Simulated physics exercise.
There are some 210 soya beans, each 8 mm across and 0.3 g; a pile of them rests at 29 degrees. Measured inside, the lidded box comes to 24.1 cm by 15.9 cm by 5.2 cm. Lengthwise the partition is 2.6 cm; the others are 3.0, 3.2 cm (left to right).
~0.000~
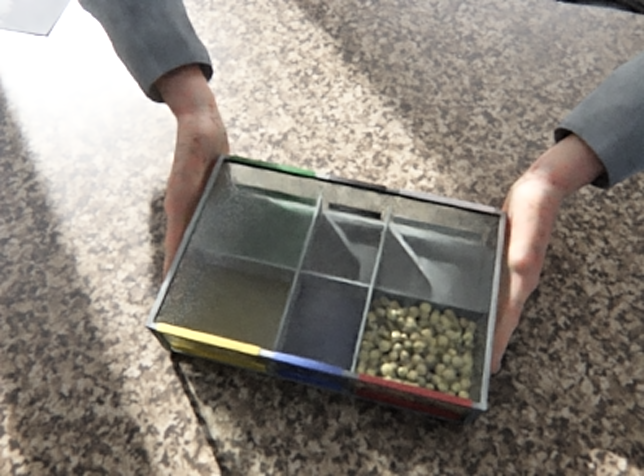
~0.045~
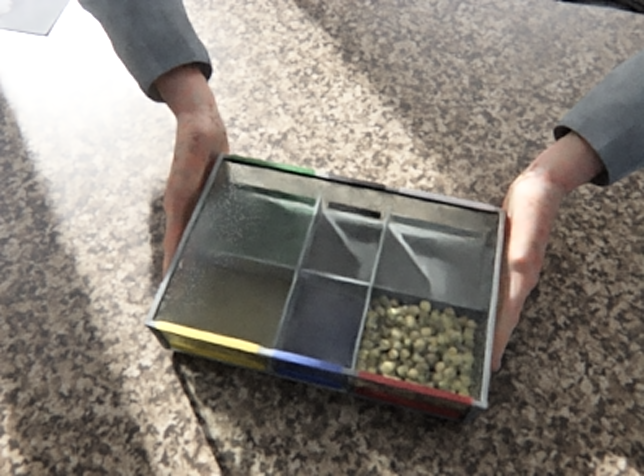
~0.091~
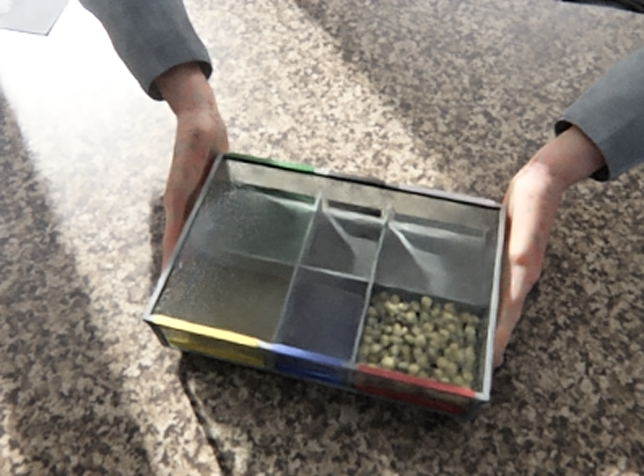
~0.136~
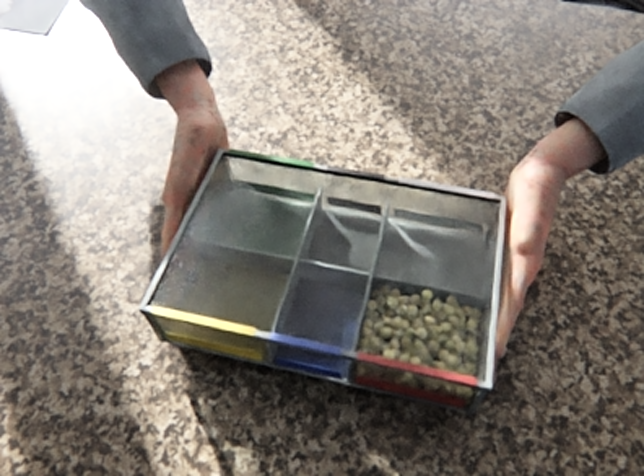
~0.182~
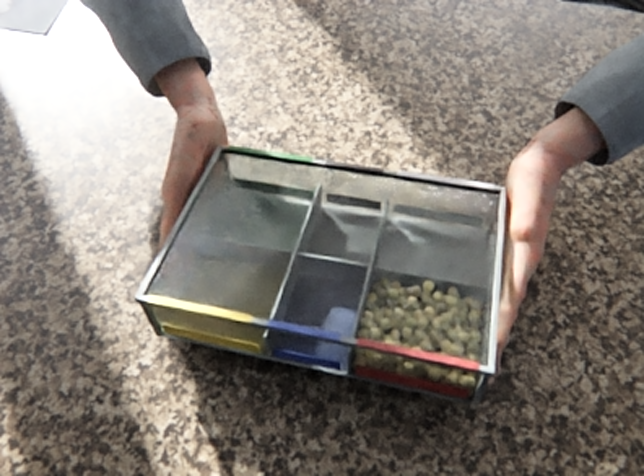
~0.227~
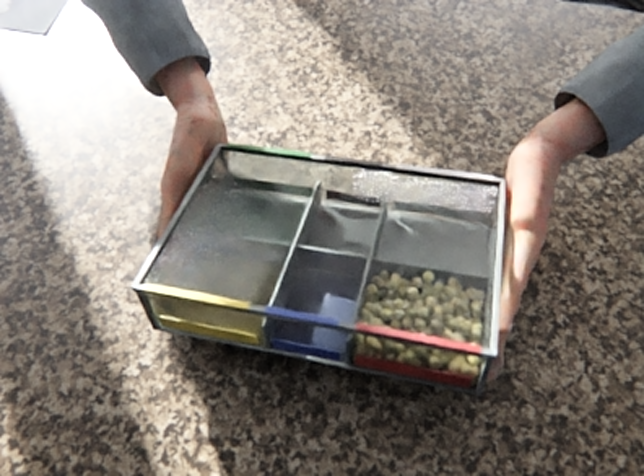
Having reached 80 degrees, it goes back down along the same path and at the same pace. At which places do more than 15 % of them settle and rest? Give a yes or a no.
Red - yes; blue - no; green - no; yellow - no; white - yes; black - yes.
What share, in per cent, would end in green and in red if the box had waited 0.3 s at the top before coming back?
In per cent: Green 20; red 35.
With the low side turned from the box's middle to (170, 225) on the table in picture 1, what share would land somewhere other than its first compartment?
That would be close to 50 per cent.
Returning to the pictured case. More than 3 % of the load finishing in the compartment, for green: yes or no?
For green, the answer is affirmative.
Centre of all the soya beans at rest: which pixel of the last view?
(387, 252) or so.
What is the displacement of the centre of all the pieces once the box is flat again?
Around 8.5 centimetres, start to finish.
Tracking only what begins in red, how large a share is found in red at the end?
About 40 in a hundred.
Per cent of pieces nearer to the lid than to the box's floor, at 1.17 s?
Close to 30 in a hundred.
Then, at 1.17 s, tilt 80 degrees; red 75 %, white 10 %, black 10 %.
Then, at 1.80 s, tilt 36 degrees; red 35 %, green 10 %, white 25 %, black 25 %.
Then, at 2.48 s, tilt 0 degrees; red 35 %, green 10 %, white 25 %, black 25 %.
By 3.1 s all is still; red 35 %, blue 0 %, green 10 %, yellow 0 %, white 25 %, black 25 %.
